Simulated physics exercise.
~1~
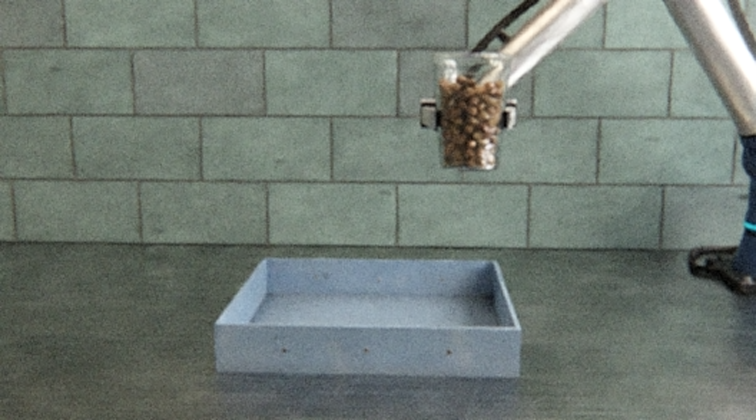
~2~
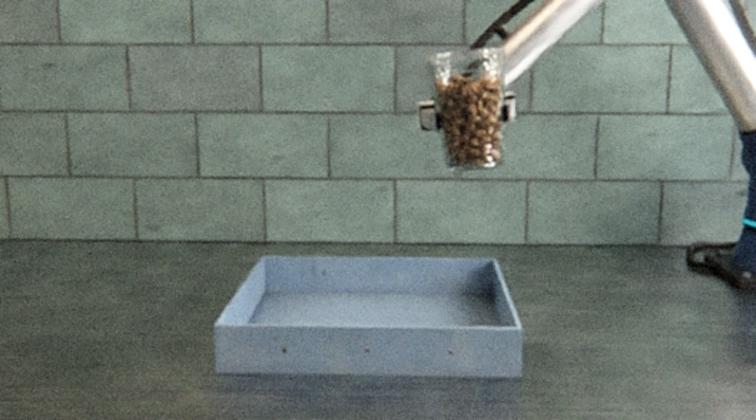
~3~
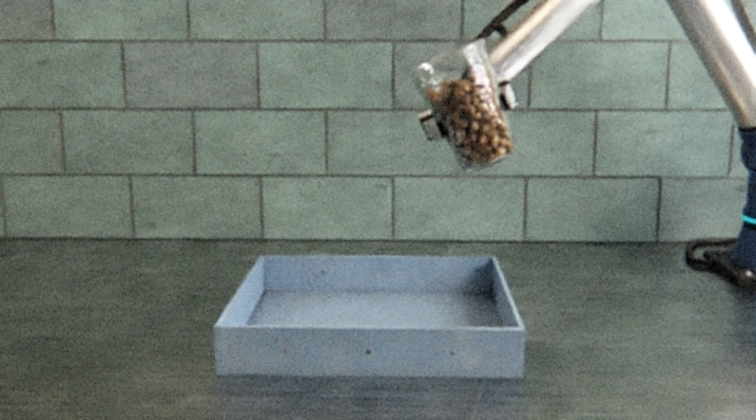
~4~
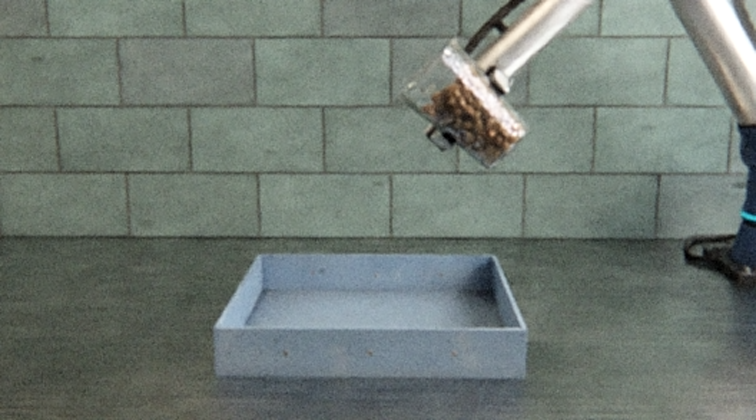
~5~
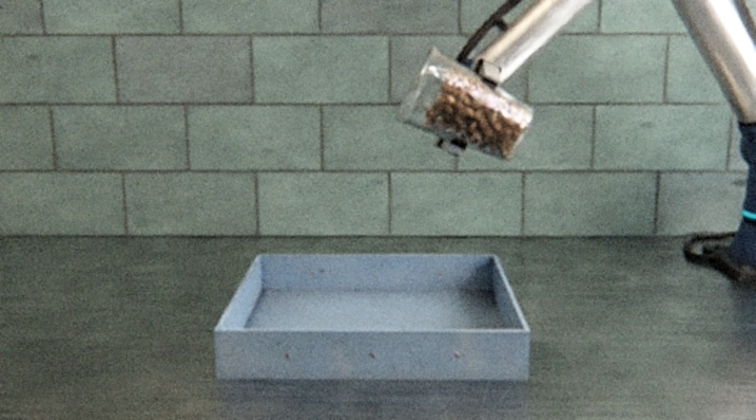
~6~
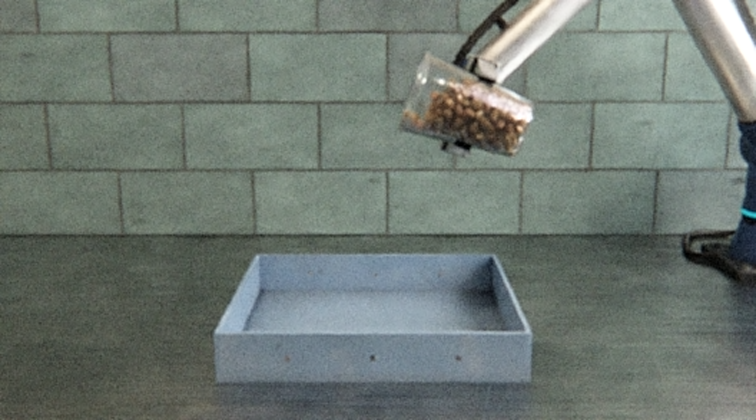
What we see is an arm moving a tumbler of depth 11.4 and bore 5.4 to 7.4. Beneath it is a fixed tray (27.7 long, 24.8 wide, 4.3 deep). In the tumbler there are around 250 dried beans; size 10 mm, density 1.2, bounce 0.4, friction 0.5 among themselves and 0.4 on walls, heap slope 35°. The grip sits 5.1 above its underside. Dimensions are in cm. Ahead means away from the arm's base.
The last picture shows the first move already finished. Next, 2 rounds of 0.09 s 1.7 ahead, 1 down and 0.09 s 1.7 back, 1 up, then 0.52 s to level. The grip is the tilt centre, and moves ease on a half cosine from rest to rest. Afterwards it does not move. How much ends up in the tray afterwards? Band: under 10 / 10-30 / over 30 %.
Under 10 %.
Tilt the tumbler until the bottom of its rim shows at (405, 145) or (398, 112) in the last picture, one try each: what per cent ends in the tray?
25 % and 0 %.
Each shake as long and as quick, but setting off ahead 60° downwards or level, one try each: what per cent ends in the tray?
I'd say close to 0 percent for the first and close to 15 percent for the second.
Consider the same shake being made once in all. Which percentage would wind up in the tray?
Near 5 per cent.
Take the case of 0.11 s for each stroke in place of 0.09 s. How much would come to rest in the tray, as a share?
About 0 per cent in that case.
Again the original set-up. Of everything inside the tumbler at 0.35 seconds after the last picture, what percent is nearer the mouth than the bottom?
45 per cent.
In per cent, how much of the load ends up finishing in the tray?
I'd guess near 5 per cent.
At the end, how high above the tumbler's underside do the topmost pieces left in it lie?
Top of the fill: Near 11.0 cm.
Then, 0.35 s later, tilted 71° forward, highest piece 25 above the table; 246 in the tumbler, 3 in the tray, 5 in flight or on a rim.
Then, 0.70 s later, tilted 18° forward, highest piece 28 above the table; 245 in the tumbler, 9 in the tray.
Then, 1.08 s later, level, highest piece 29 above the table; 245 in the tumbler, 9 in the tray.
Then, 2.13 s later, level, highest piece 29 above the table; 245 in the tumbler, 9 in the tray.
At rest, 245 in the tumbler, 9 in the tray. That is 4 % in the tray.
